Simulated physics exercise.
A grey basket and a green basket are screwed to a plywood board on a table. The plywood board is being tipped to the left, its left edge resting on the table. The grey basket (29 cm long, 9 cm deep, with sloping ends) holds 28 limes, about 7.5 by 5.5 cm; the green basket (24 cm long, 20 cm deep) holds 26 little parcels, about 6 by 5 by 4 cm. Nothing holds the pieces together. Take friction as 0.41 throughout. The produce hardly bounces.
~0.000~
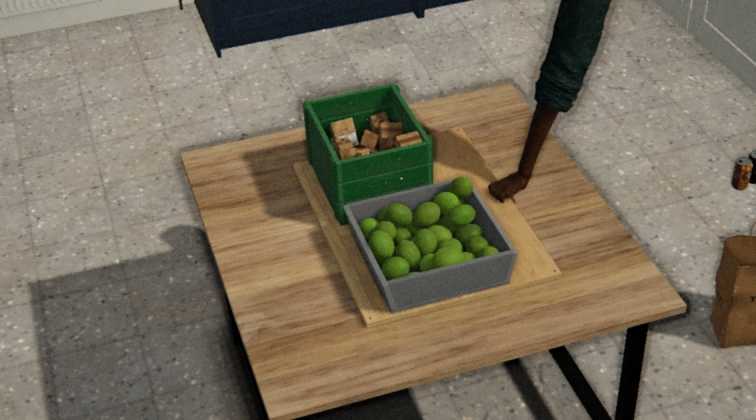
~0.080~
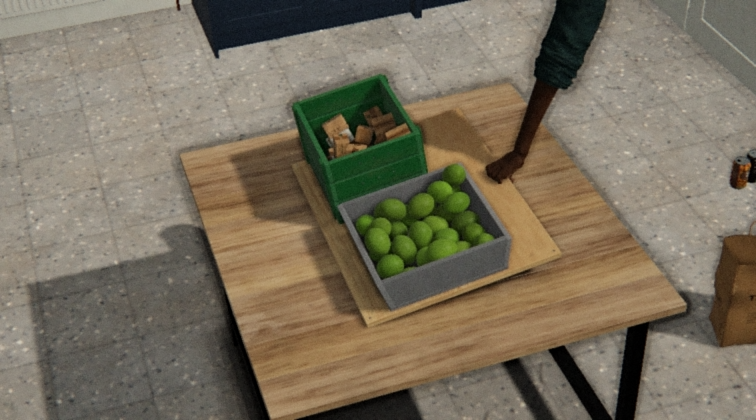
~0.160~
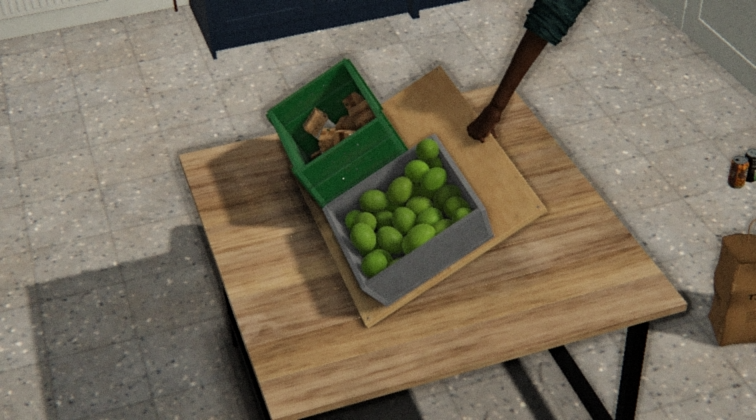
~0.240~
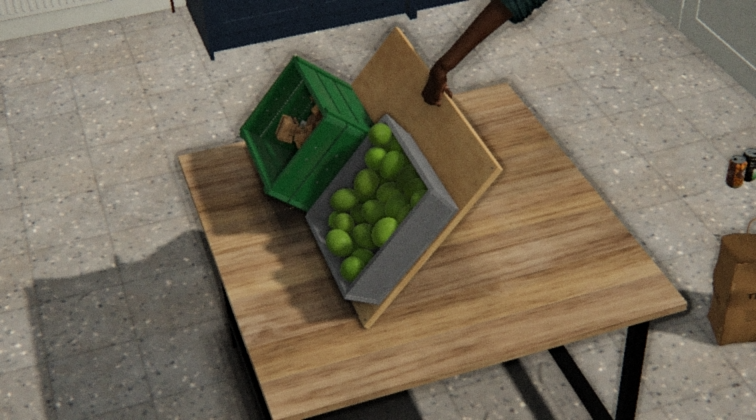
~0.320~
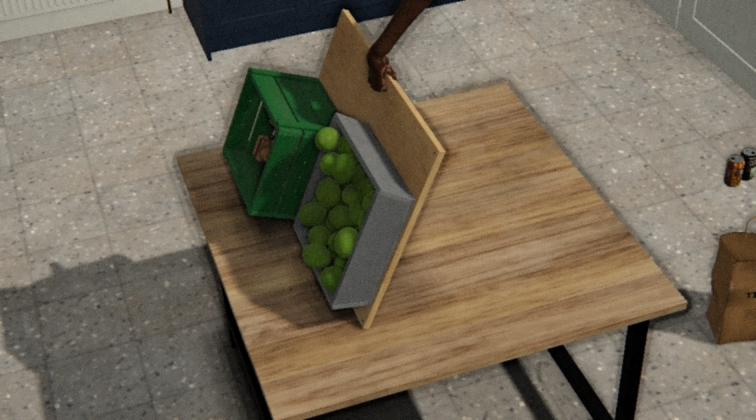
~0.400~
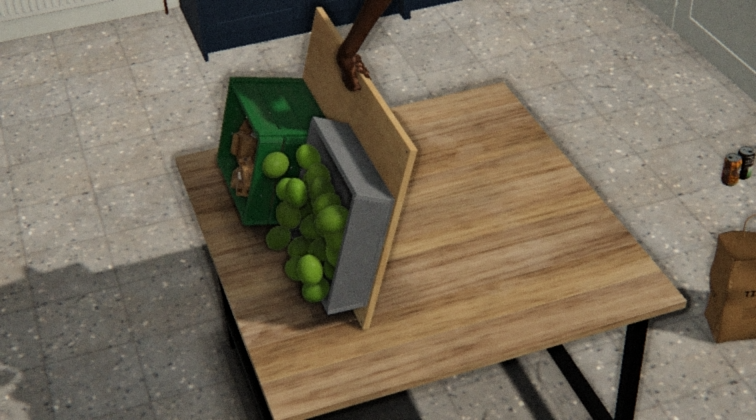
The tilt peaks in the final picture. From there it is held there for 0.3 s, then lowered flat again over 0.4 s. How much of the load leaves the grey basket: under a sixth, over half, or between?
More than half of the limes leave the grey basket.
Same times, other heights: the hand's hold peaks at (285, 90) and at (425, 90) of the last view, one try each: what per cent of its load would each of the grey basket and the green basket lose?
Grey basket 100 then 30, green basket 80 then 0 per cent.
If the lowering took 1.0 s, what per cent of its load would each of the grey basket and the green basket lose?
Then grey basket 90, green basket 30 per cent.
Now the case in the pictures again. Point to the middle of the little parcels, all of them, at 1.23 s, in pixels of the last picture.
Around (346, 180).
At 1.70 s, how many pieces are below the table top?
Roughly 25.
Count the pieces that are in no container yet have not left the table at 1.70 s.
About 8.
After 0.61 s, tilt 75°; 23 of 28 out of the grey basket and 6 of 26 out of the green basket.
After 0.87 s, tilt 46°; 25 of 28 out of the grey basket and 8 of 26 out of the green basket.
After 1.23 s, tilt 0°; 26 of 28 out of the grey basket and 8 of 26 out of the green basket.
Final count (at 1.70 s), 26 of 28 out of the grey basket and 8 of 26 out of the green basket. Asked share, 26 of 28, 93 per cent.
